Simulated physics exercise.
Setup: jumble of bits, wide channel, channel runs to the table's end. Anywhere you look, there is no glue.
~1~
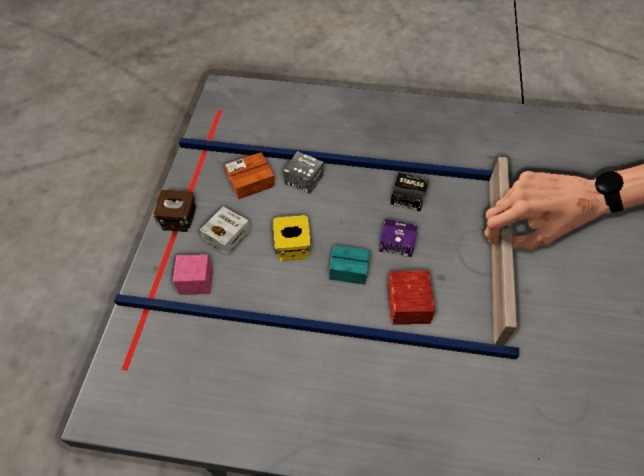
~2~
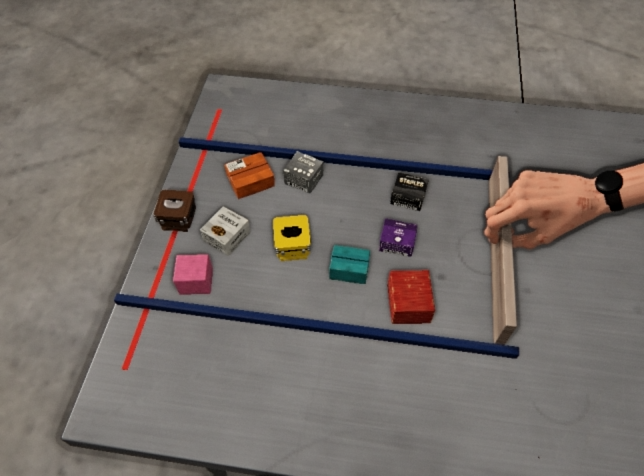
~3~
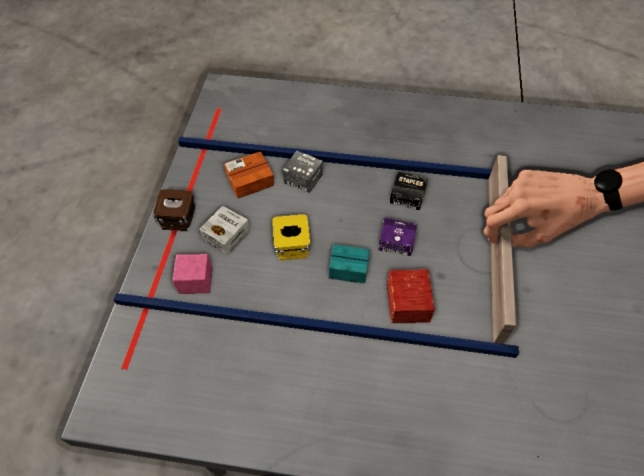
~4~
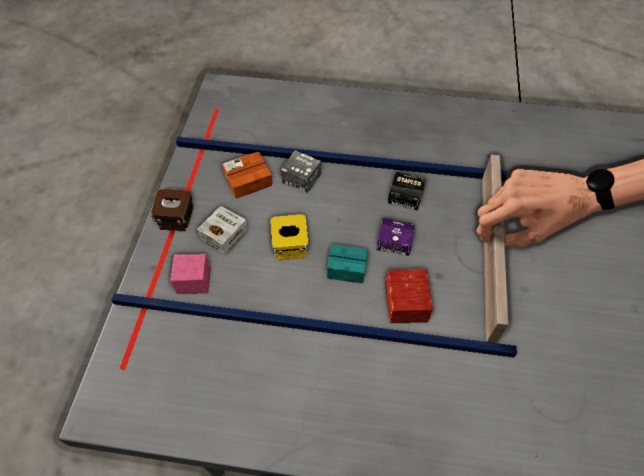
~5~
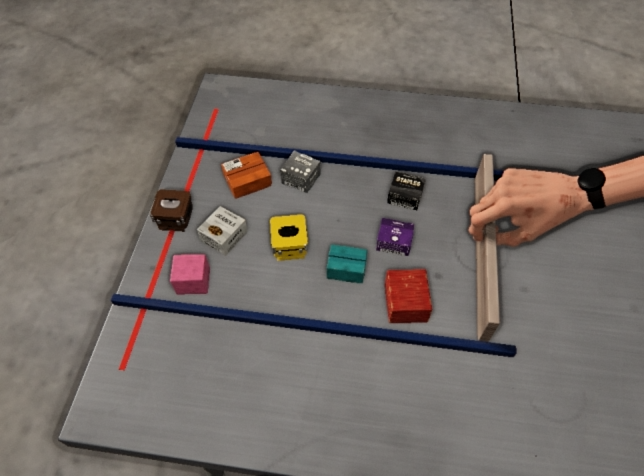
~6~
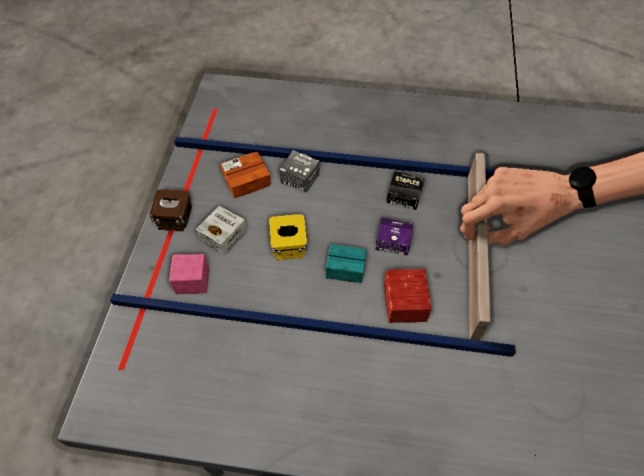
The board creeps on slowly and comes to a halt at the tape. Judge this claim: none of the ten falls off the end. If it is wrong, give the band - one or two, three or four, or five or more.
Wrong; five or more fall off.
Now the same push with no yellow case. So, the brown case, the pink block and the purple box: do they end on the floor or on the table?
Brown case down; pink block down; purple box still up.
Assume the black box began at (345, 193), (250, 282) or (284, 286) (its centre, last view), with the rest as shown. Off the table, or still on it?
In sequence: It stays; it goes; it goes.
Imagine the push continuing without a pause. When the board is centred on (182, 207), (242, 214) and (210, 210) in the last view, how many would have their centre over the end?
The counts are 7, 1 and 3, in that order.
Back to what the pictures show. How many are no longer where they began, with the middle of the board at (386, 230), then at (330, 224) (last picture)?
Up to then 4, and up to the other point 7.
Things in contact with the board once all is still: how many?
Looks like 3 of them, all told.
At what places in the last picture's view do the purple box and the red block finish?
Purple box: (160, 210); red block: (136, 261).
Soon after, none off yet; brown case at rest near (172, 210); pink block at rest near (190, 274); white box at rest near (222, 231).
Then, none off yet; brown case moved a little near (157, 210); pink block at rest near (190, 274); white box moved about its own width near (189, 223).
By the end, the number that fall off is five or more; fallen, turquoise box, yellow case, grey box, orange box, white box, pink block and brown case.
